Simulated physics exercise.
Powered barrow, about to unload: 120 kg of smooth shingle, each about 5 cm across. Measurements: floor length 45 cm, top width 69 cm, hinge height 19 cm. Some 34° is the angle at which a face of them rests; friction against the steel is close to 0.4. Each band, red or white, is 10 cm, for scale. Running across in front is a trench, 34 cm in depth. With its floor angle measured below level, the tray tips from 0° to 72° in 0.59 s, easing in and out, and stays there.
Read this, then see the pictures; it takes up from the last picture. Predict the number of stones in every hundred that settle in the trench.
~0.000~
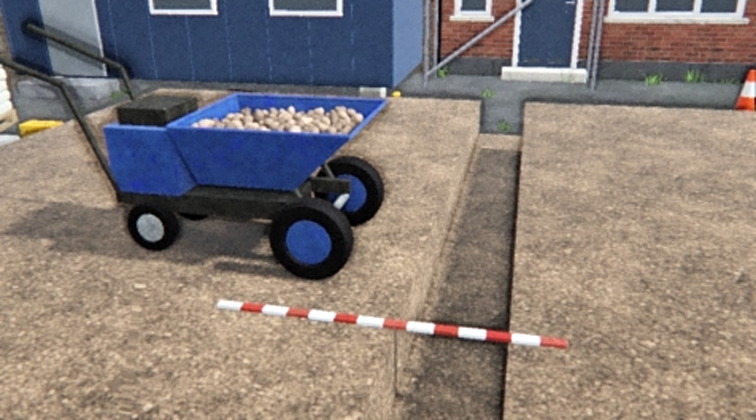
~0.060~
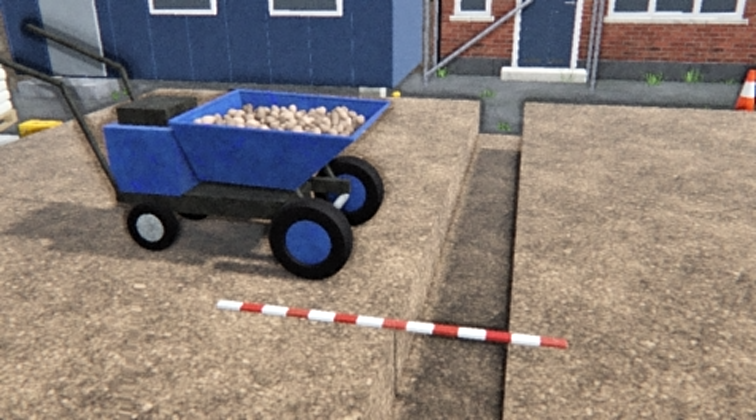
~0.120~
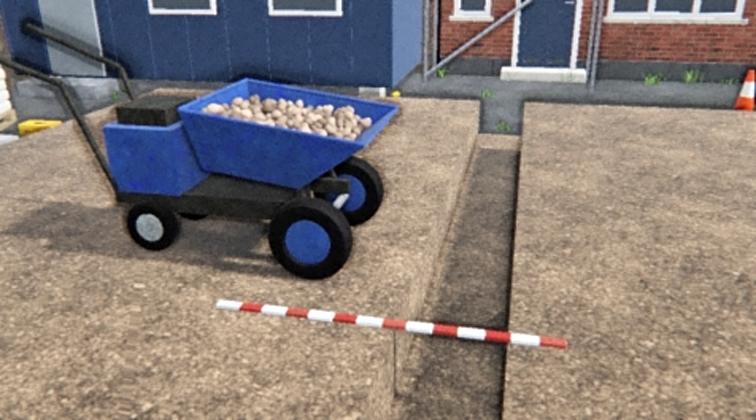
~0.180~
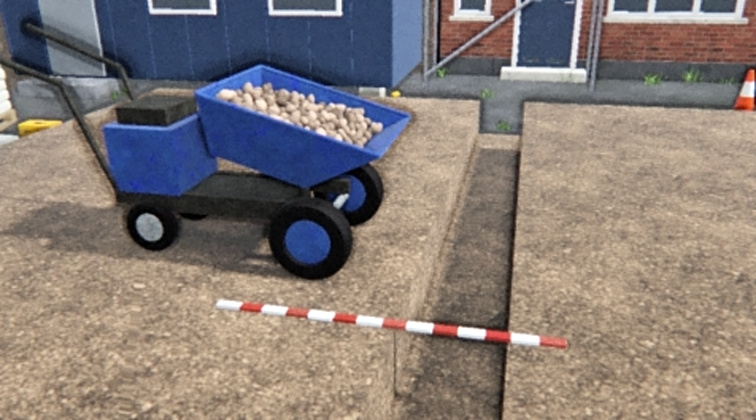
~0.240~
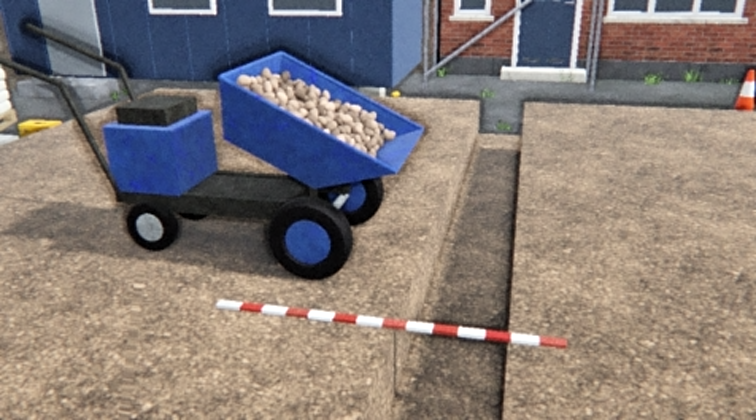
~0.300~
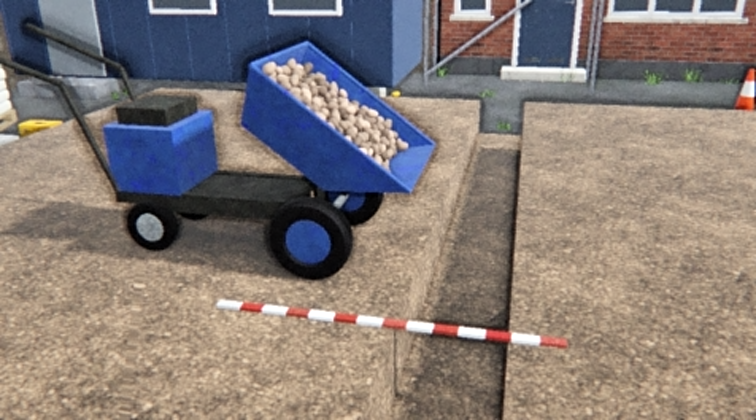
Close to 84 in a hundred.
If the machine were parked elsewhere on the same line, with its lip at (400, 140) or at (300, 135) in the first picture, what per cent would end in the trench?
About 30 and 95 per cent.
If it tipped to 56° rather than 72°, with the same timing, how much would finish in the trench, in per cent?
About 80%.
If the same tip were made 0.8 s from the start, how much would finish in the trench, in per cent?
It'd be some 90 per cent.
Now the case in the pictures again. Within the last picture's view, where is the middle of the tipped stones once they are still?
I'd point to around (482, 315).
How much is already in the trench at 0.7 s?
By that moment, roughly 40 per cent of the load.
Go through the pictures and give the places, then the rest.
In the first frame, lip at (350, 137), floor tilted 0°, highest stones at (313, 118).
In the second frame, lip at (354, 139), floor tilted 2°, highest stones at (264, 116); the stones move at 0.4 m/s on average.
In the third frame, lip at (365, 146), floor tilted 8°, highest stones at (250, 107); the stones move at 0.9 m/s on average.
In the fourth frame, the tray is at 16°, its lip at (380, 157); the top of the load is at (258, 93); the stones move at 1.2 m/s on average.
In the fifth frame, the tray is at 26°, its lip at (396, 172); the top of the load is at (274, 80); the stones move at 1.5 m/s on average.
In the sixth frame, lip at (410, 192), floor tilted 37°, highest stones at (297, 70); the stones move at 1.6 m/s on average.
After 0.4 s the floor is at 60°; 100 % in the tray; the foremost stones are at (424, 195).
After 0.7 s the floor is at 72°; 62 % in the tray, 38 % in the trench; the foremost stones are at (508, 279).
After 1.0 s the floor is at 72°; 1 % in the tray, 83 % in the trench, 16 % past the trench; the foremost stones are at (677, 281).
After 3.0 s the floor is at 72°; 0 % in the tray, 84 % in the trench, 16 % past the trench; the foremost stones are past the picture's edge.
